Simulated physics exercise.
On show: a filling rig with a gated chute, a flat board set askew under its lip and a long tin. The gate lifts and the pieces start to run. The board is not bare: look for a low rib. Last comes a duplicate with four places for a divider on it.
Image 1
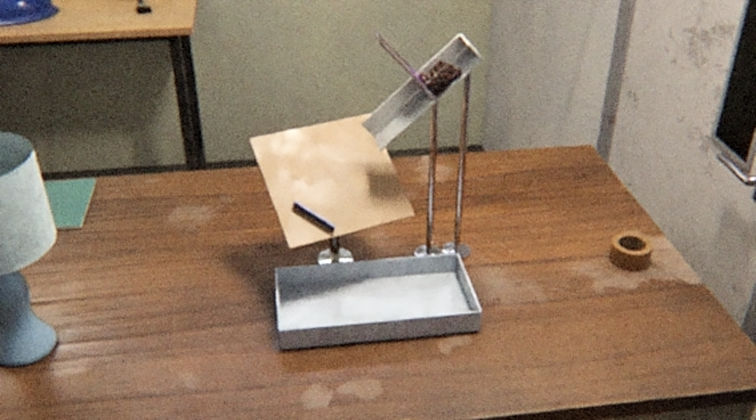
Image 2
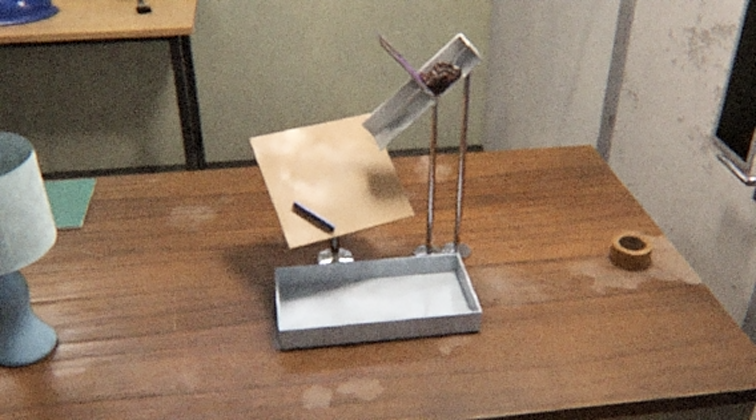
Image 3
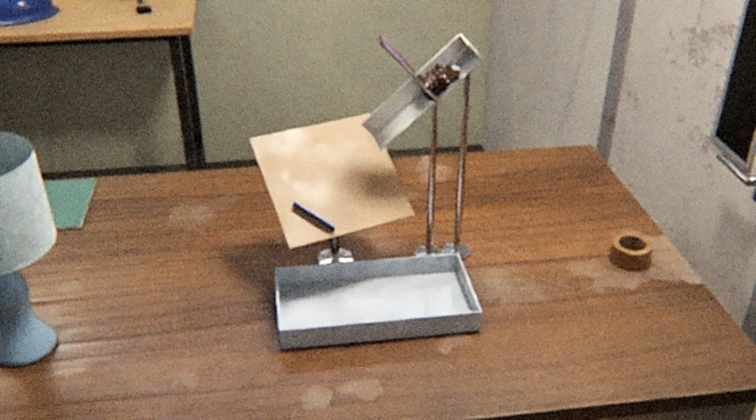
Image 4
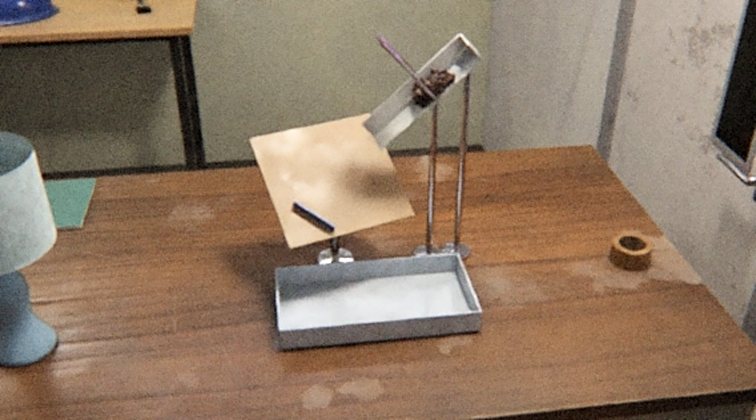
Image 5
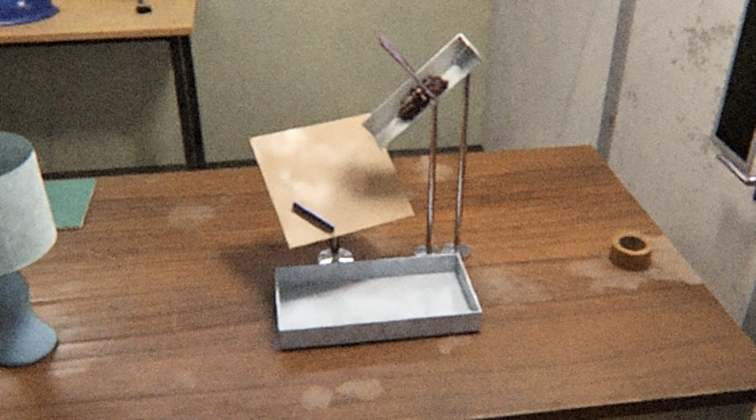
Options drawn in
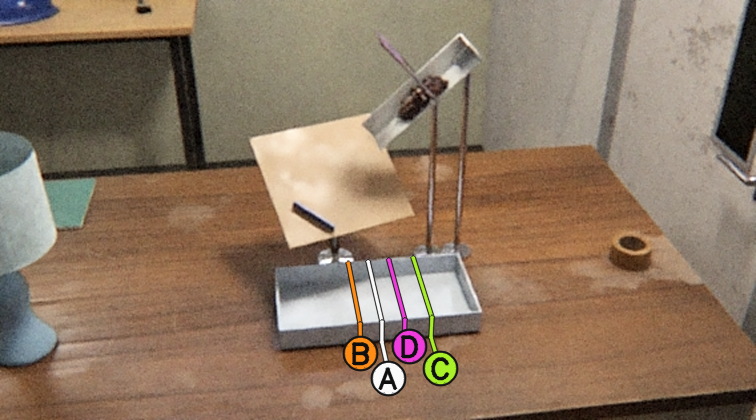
We see a small cluster of dark brown pieces near the top of a sloping metal chute, above a tilted tan board and an empty long tin on a wooden table; the pieces slide a short way down the chute leftward.
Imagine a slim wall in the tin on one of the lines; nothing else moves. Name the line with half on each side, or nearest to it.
A works best here.
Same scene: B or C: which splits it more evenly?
Line B.
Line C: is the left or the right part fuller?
More lands on the left.
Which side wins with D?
Left.
On the marked copy, line A crosses the front rim at (381, 321); line B crosses the front rim at (359, 323); line C crosses the front rim at (431, 316); line D crosses the front rim at (404, 318).
For line A, of what is caught, about two thirds on the left of the divider, about a third on the right.
For line B, of what is caught, a small part on the left of the divider, most on the right.
For line C, of what is caught, all on the left of the divider, none on the right.
For line D, of what is caught, most on the left of the divider, a small part on the right.
